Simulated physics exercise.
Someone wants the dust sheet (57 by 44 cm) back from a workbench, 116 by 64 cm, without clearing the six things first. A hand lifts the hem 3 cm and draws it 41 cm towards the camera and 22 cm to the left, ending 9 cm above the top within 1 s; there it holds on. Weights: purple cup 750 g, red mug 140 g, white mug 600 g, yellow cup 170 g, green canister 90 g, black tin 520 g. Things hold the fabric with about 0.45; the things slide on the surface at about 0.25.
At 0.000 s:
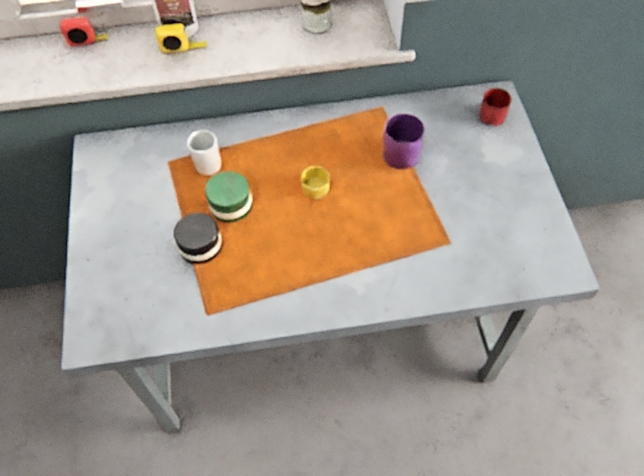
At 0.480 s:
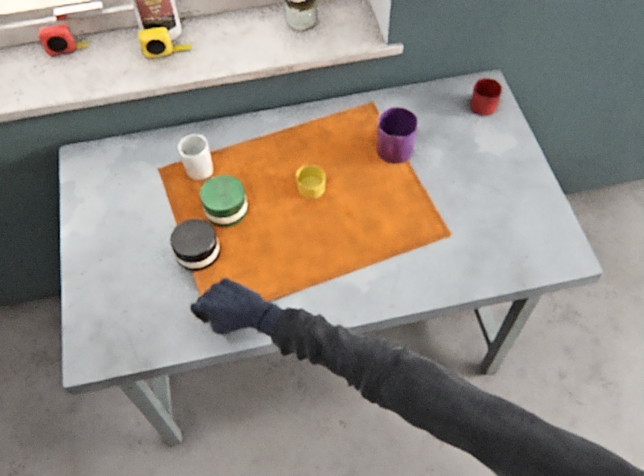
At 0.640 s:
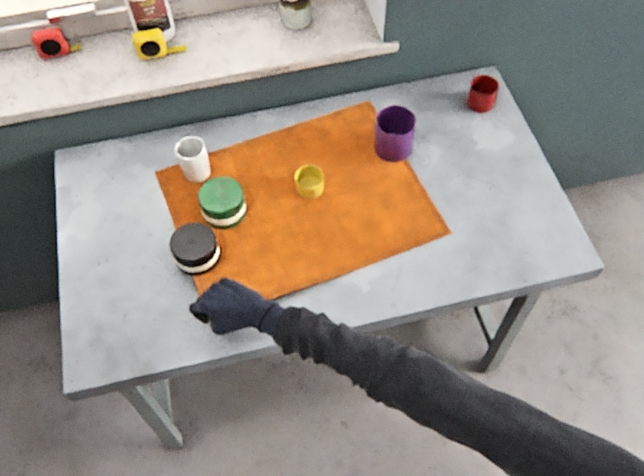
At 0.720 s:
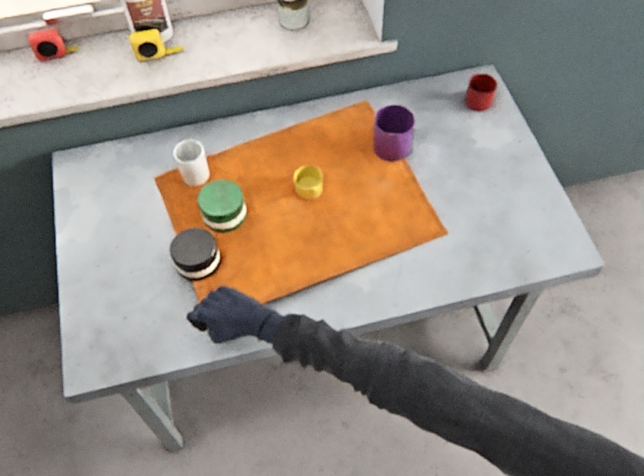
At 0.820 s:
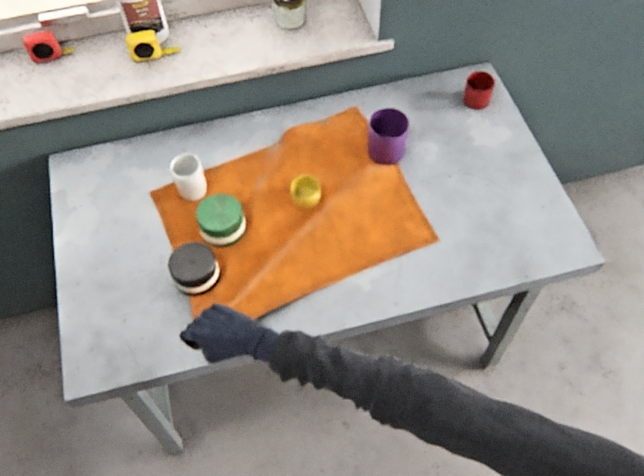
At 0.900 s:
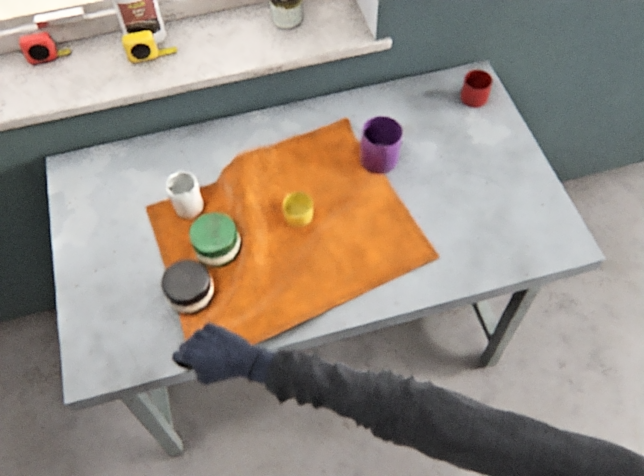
On a grey workbench, a dark-gloved hand gripped the near corner of an orange cloth and dragged it a short way towards the viewer, wrinkling it as the cups and canisters on it shifted along.
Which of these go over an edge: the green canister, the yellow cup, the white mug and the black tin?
In order: The green canister goes over the edge; the yellow cup goes over the edge; the white mug goes over the edge; the black tin goes over the edge.
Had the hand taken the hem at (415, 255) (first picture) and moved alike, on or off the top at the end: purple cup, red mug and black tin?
In that case: Purple cup goes over, red mug remains, black tin remains.
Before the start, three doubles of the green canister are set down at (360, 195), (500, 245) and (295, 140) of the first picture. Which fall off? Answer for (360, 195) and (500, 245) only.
In turn: Drops off, remains.
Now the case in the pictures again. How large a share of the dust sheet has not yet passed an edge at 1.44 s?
Some 10 per cent of it.
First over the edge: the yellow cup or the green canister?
First goes the yellow one.
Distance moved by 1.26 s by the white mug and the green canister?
White mug 35 cm, green canister 35 cm.
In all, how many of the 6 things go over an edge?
4 of them.
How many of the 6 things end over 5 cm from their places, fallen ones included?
5 of them.
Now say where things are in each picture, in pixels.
Green canister (227, 188); yellow cup (315, 178); white mug (202, 141); black tin (195, 230); dust sheet corners (207, 315) (168, 162) (383, 107) (451, 243), in the first frame.
Dust sheet corners (158, 169) (373, 102); grip (209, 320), in the second frame.
Black tin (192, 241); dust sheet corners (155, 172) (369, 100); grip (208, 320), in the third frame.
White mug (189, 151); black tin (193, 246); green canister (220, 197); dust sheet corners (154, 178) (367, 100); grip (206, 328), in the fourth frame.
White mug (185, 166); yellow cup (306, 187); purple cup (389, 123); dust sheet corners (150, 192) (356, 106); grip (200, 347), in the fifth frame.
Green canister (213, 232); yellow cup (298, 204); white mug (181, 184); black tin (185, 280); dust sheet corners (145, 207) (348, 118) (440, 257); grip (193, 367), in the sixth frame.
By 1.1 s, 85 % of the dust sheet is still over the top; green canister 22 cm off its start, white mug 21 cm off its start, yellow cup 21 cm off its start.
By 1.3 s, 50 % of the dust sheet is still over the top; yellow cup 37 cm off its start, green canister 36 cm off its start, white mug 35 cm off its start.
By 1.4 s, 10 % of the dust sheet is still over the top; white mug 53 cm off its start at (140, 373), yellow cup over the edge, green canister 49 cm off its start at (179, 426).
By 1.6 s, 0 % of the dust sheet is still over the top; white mug over the edge, yellow cup over the edge, green canister over the edge.
By 3.2 s, 0 % of the dust sheet is still over the top; white mug over the edge, yellow cup over the edge, green canister over the edge, black tin over the edge.
